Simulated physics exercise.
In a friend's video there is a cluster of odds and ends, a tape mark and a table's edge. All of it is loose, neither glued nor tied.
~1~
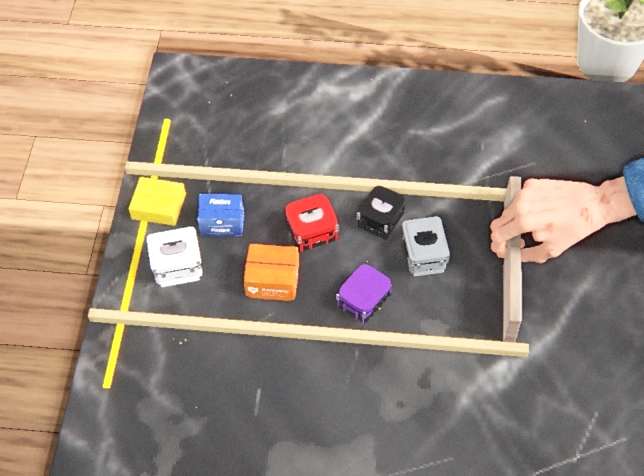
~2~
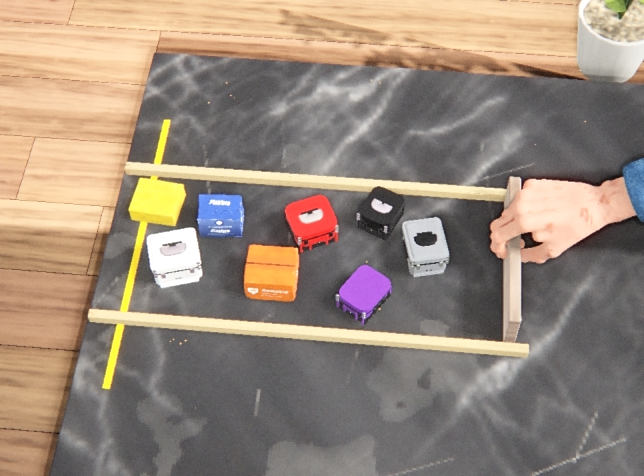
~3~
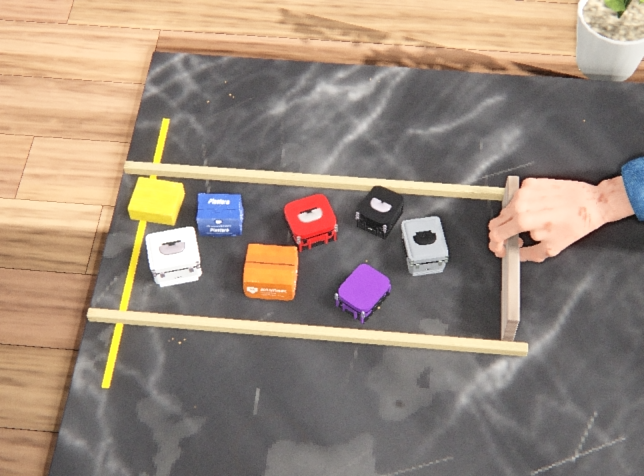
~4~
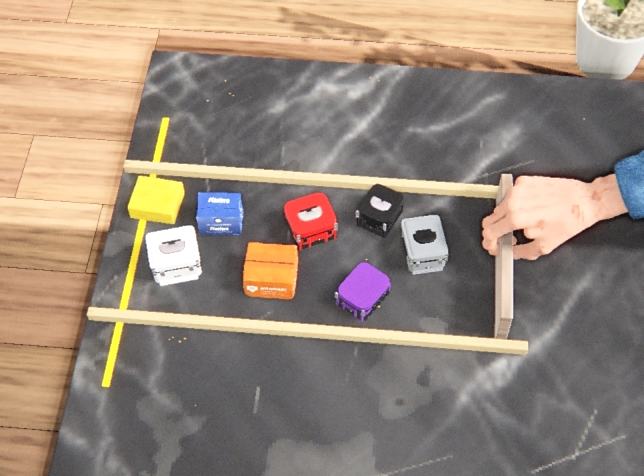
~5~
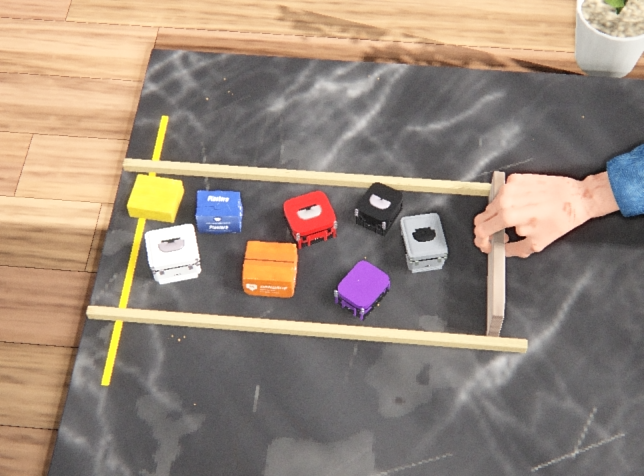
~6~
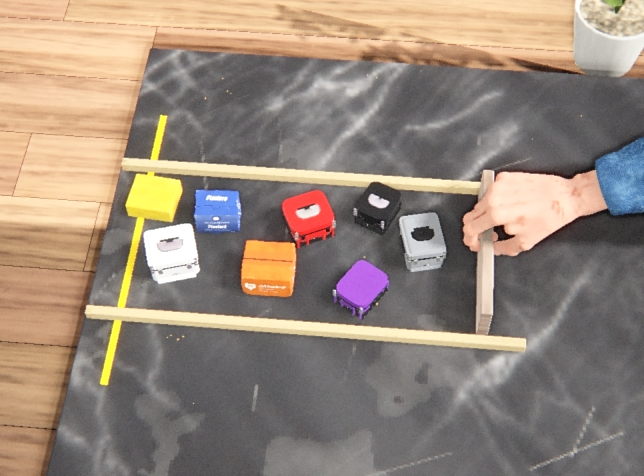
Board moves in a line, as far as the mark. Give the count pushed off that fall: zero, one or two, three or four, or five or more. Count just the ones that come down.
Count: Five or more.
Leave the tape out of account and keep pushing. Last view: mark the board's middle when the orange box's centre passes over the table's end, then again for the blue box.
The middle sits near (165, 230) for the first and near (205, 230) for the other.
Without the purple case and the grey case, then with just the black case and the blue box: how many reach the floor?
The counts would be 4 and 4.
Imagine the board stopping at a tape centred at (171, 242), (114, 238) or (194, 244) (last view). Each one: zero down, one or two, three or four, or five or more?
Results per position - 3 or 4 / five or over / either three or four.
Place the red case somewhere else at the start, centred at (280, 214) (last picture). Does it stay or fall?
Starting there, it drops down in the end.
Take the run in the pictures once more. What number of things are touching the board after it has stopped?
The count is 3.
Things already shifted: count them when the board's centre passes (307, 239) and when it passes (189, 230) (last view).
First 6, then 8.
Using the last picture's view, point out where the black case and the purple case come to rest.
Okay, so first (127, 178), and next (107, 278).
Soon after, none off yet; yellow block at rest near (154, 198); white case at rest near (172, 253); blue box at rest near (218, 212).
After that, none off yet; yellow block displaced about its own width near (114, 193); white case displaced about its own width near (131, 250); blue box displaced well along near (141, 219).
In the end, the number that fall off is five or more; gone, red case, orange box, blue box, white case and yellow block.
